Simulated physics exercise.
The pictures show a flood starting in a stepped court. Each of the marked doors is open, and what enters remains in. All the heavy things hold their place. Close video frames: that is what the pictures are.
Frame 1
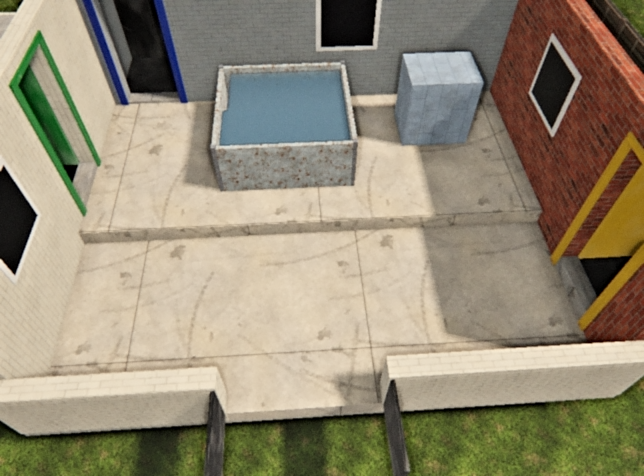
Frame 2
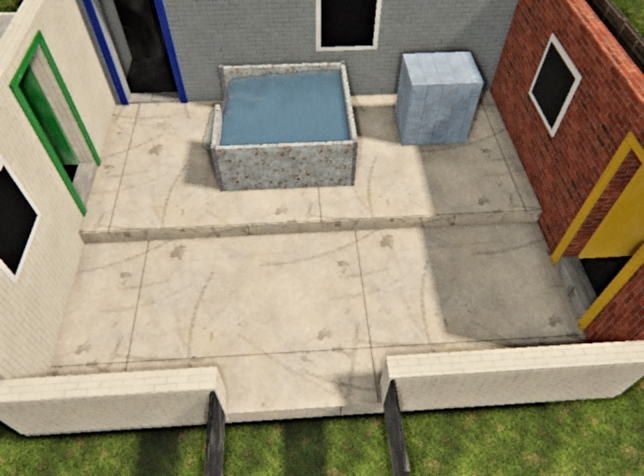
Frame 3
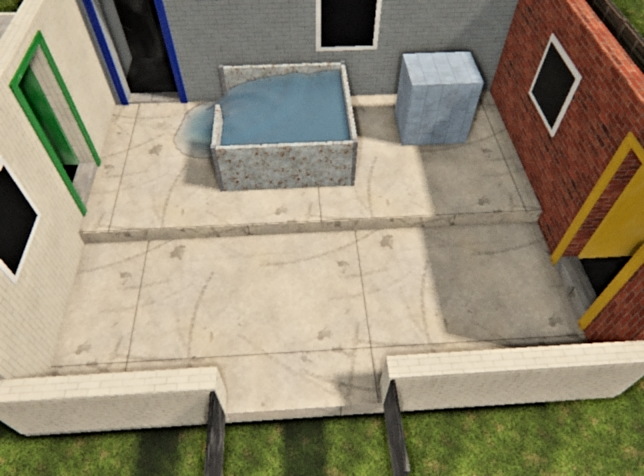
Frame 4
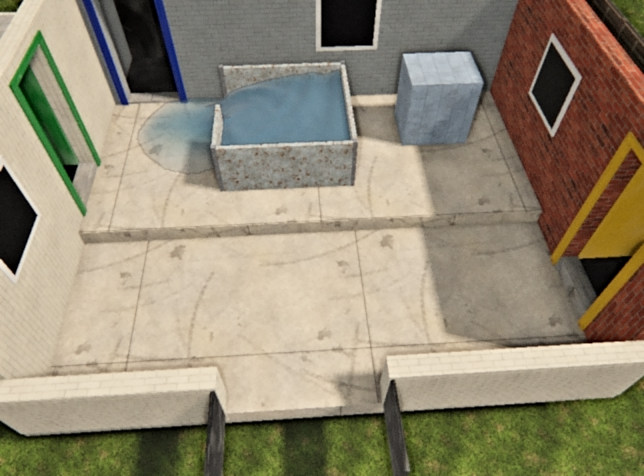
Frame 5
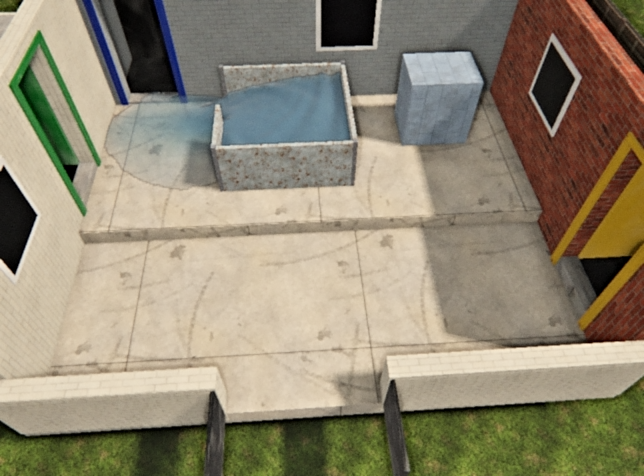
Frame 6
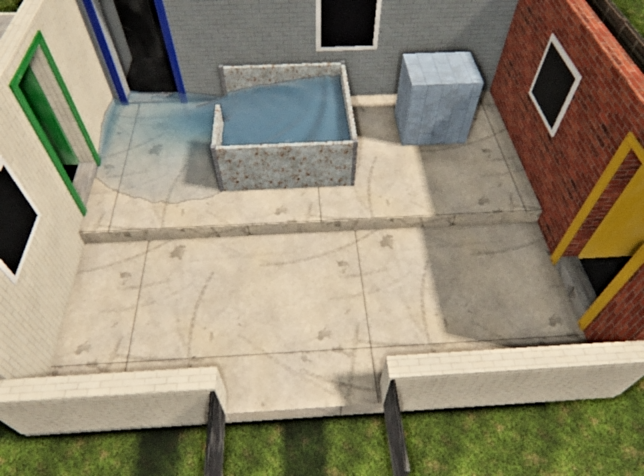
The clip shows a walled, stepped court with a speckled tank of water, still at first; water then pours out through a gap in its left side and spreads leftward across the pale upper paving.
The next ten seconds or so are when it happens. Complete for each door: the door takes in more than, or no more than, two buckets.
Completed: The yellow door takes in no more than two buckets; the green door takes in more than two buckets; the blue door takes in more than two buckets.
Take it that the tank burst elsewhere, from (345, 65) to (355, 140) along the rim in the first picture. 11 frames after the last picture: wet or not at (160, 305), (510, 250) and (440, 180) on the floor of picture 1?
Point one not reached; point two reached; point three reached.
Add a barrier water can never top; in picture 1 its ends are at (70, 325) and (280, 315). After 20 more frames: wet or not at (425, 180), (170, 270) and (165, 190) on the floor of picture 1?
Untouched, submerged, submerged.
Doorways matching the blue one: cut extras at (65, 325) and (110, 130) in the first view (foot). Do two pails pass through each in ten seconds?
Lab note - first stays short of the line, second crosses the line.
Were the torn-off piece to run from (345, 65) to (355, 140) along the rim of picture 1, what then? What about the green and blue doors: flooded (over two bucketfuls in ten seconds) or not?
The green one remains shy of it and the blue one remains shy of it, I think.
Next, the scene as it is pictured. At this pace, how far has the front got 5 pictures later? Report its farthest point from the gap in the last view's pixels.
Close to (78, 274).
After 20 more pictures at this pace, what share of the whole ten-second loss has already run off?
I'd put it at 40 per cent.
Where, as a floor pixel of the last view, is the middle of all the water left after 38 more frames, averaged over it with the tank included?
Somewhere near (235, 209).
A moment on, water covers 15 % of the floor; the yellow door not reached, the green door under two buckets in, the blue door over two buckets in.
Next, water covers 25 % of the floor; the yellow door not reached, the green door over two buckets in, the blue door far over two buckets in.
Then, water covers 45 % of the floor; the yellow door not reached, the green door over two buckets in, the blue door far over two buckets in.
Later, water covers 70 % of the floor; the yellow door wet at the sill, nothing in, the green door over two buckets in, the blue door far over two buckets in.
In the end, water covers 70 % of the floor; the yellow door wet at the sill, nothing in, the green door over two buckets in, the blue door far over two buckets in.
